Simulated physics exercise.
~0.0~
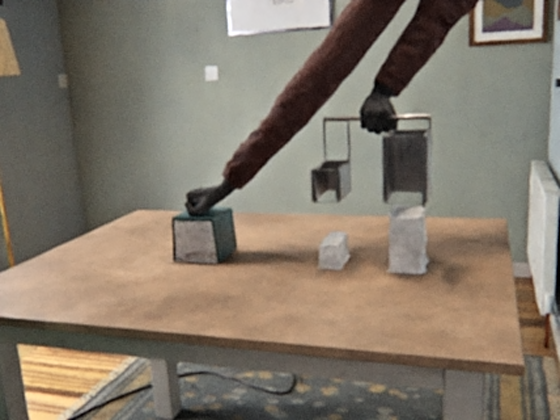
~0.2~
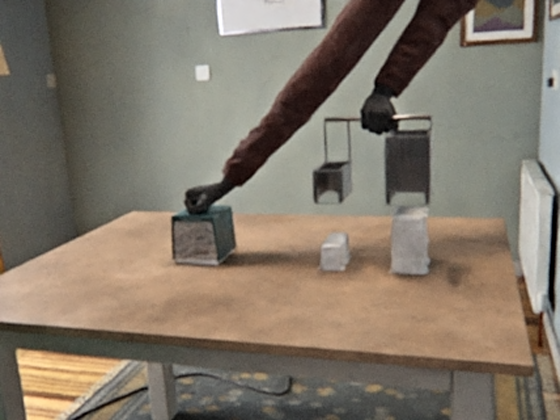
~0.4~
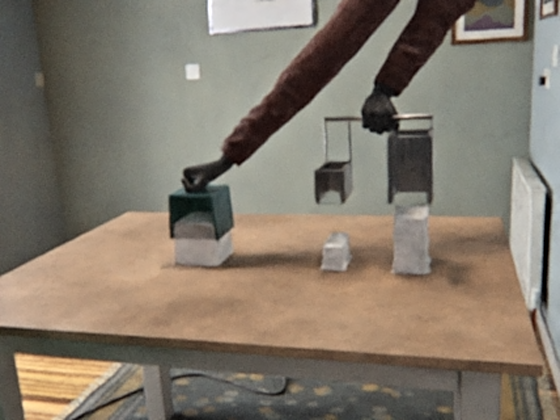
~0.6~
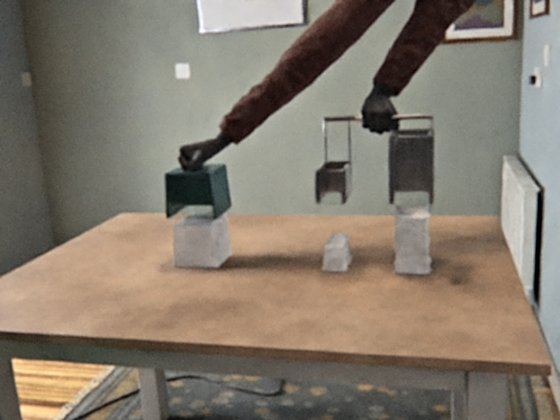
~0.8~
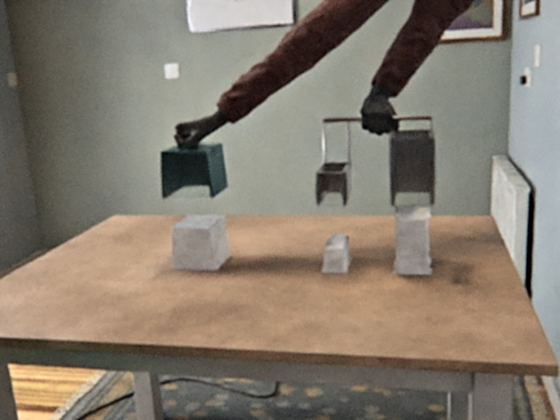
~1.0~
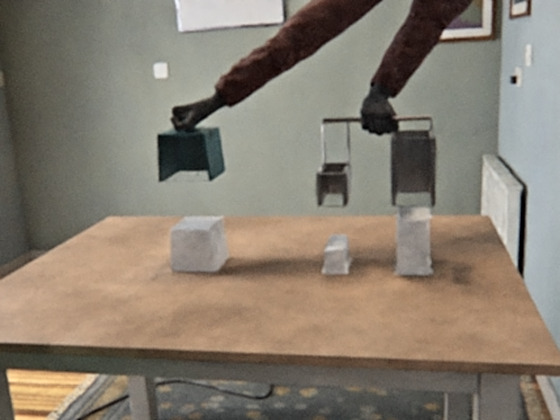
A person's dark-gloved hand slowly drew a dark green tin straight up off a wooden table while the other hand held up a pair of metal containers, and the pale block left beneath kept its boxy shape, standing nearly full height.
